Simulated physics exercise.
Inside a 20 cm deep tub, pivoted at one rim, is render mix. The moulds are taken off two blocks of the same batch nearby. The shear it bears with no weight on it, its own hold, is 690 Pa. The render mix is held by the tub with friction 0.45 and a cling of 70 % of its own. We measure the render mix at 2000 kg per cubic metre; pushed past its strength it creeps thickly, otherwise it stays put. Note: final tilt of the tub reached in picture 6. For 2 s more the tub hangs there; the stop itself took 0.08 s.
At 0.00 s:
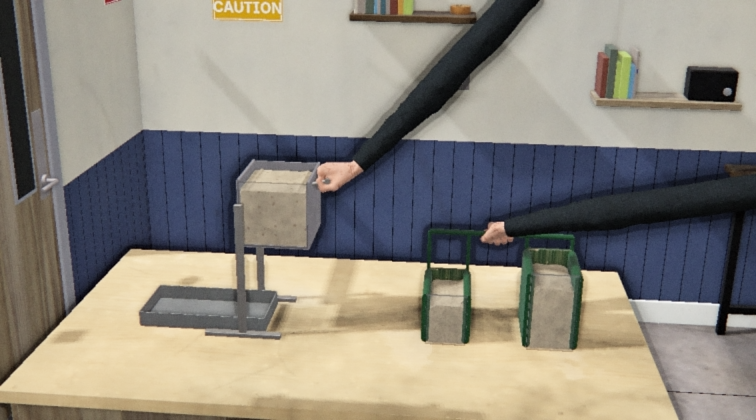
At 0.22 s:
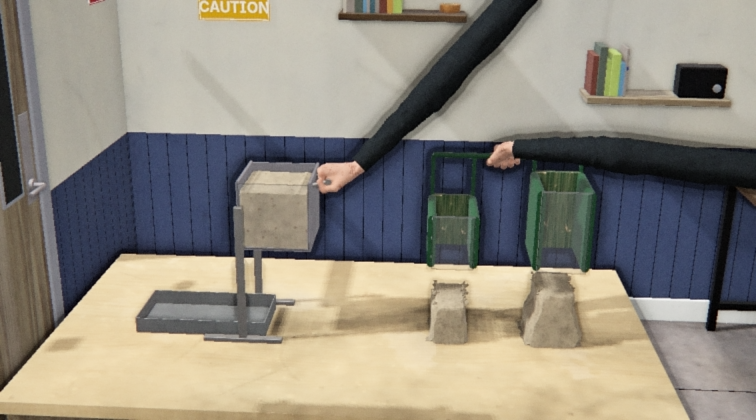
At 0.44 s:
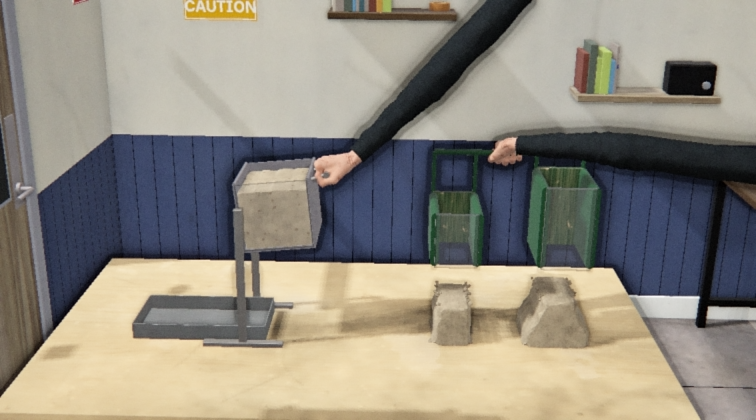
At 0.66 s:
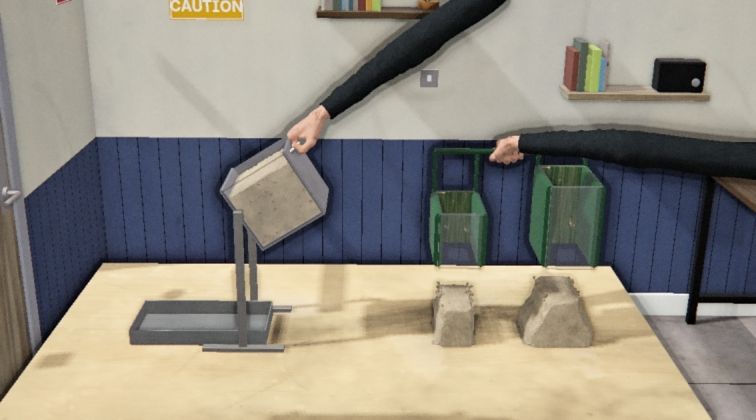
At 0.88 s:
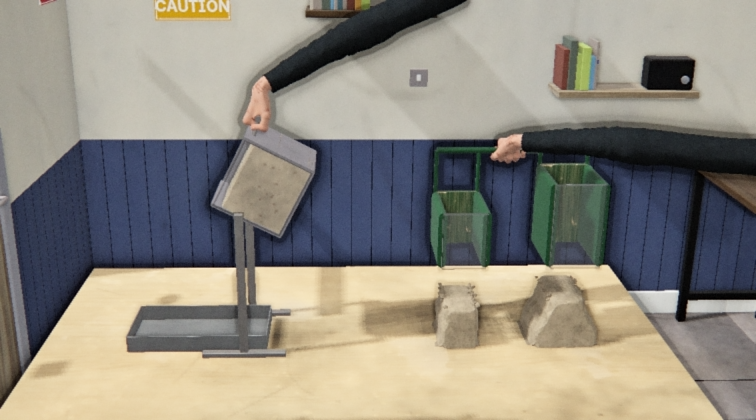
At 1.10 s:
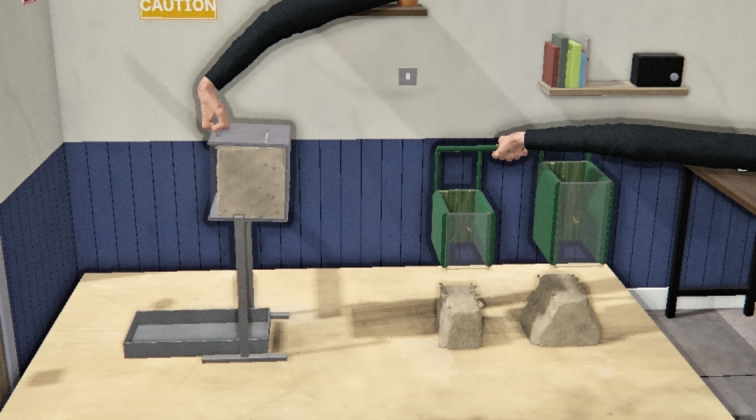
Two green moulds are lifted together by a hand at the right, uncovering two grey-brown blocks, and the taller block slumps and widens while the smaller one keeps its height. Another hand then swings the grey tub on its stand up and over to the left, well onto its side, the mix still packed inside.
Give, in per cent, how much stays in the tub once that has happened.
Roughly 71 out of 100.
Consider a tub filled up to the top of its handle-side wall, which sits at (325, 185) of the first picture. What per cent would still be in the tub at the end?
That would leave about 45 % in the tub.
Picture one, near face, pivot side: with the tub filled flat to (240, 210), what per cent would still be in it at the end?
About 100 per cent.
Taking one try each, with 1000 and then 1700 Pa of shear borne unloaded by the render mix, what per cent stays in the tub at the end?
Expect about 100 in a hundred, then about 100 in a hundred.
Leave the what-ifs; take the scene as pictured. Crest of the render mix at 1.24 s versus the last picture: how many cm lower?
Roughly 1 cm.
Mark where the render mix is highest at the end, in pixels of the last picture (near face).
Somewhere near (243, 168) in the last view.
After 1.24 s, the tub is at 88 degrees and holds 100 %.
After 1.41 s, the tub is at 88 degrees and holds 90 %.
After 1.58 s, the tub is at 88 degrees and holds 79 %.
After 1.75 s, the tub is at 88 degrees and holds 71 %.
After 3.10 s, the tub is at 88 degrees and holds 71 %.
